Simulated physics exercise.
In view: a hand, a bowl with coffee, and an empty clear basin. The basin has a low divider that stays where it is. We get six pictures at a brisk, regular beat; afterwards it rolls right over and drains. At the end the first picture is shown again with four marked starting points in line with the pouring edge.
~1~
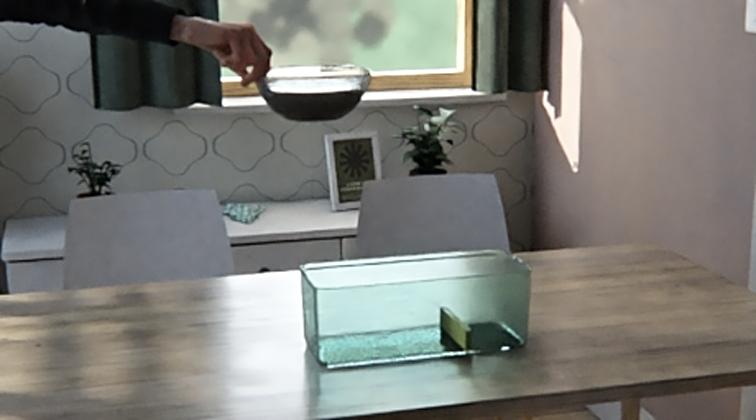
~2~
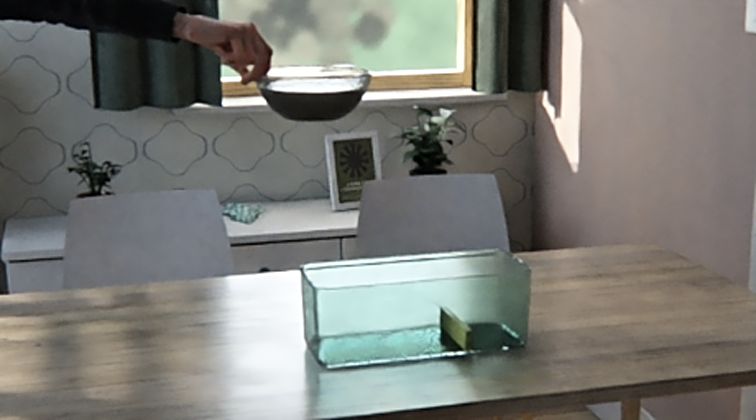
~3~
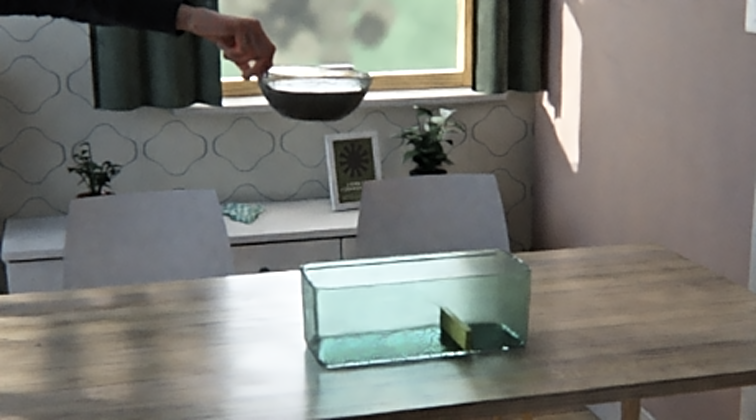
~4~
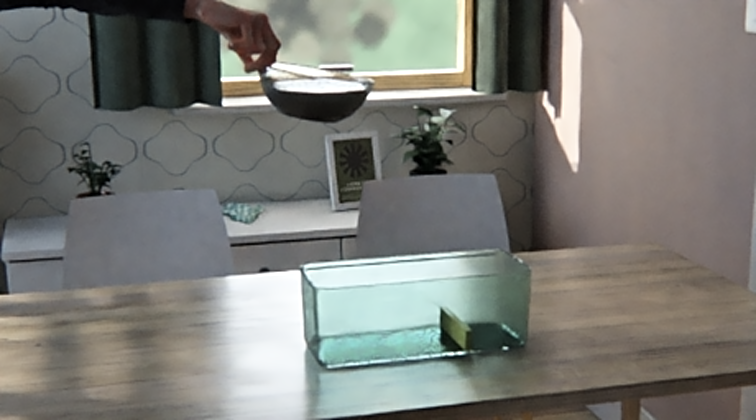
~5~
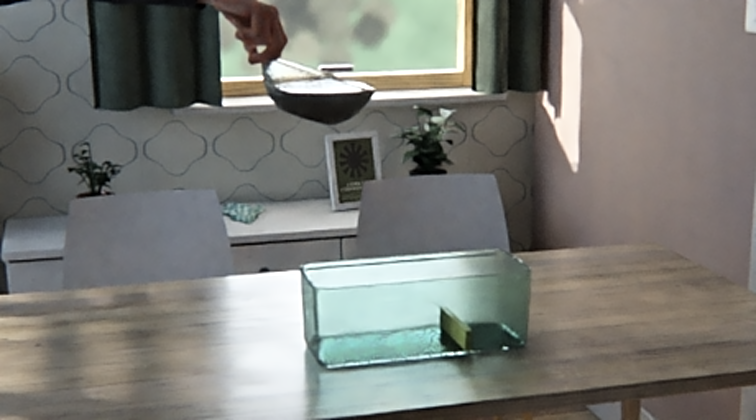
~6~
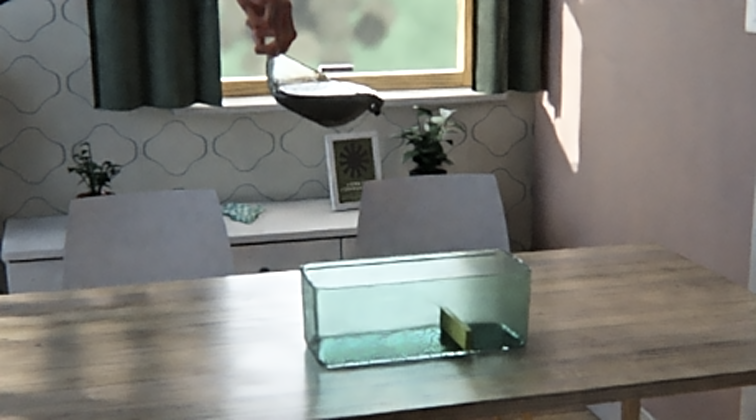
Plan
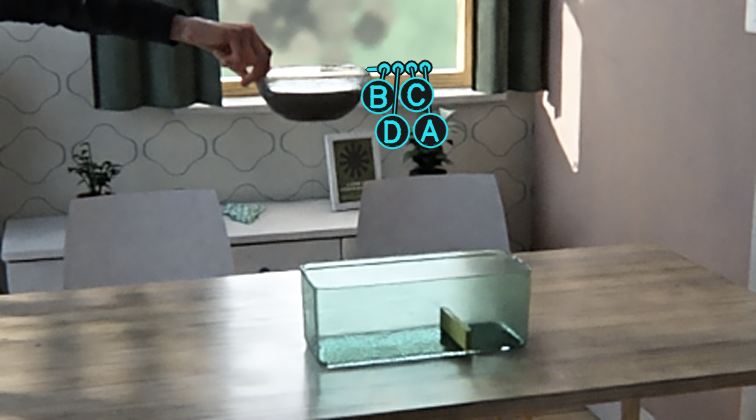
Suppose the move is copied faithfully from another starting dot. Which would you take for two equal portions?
Go for D.
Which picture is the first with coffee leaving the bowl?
In picture 6.
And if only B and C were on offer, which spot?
Here it is spot C.
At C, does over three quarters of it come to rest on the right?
No, it does not.
On the marked copy, A at (425, 67); B at (384, 68); C at (411, 67); D at (398, 68).
With A, about 30 % ends left of the wall and 69 % right of it.
With B, about 75 % ends left of the wall and 22 % right of it.
With C, about 36 % ends left of the wall and 62 % right of it.
With D, about 49 % ends left of the wall and 49 % right of it.
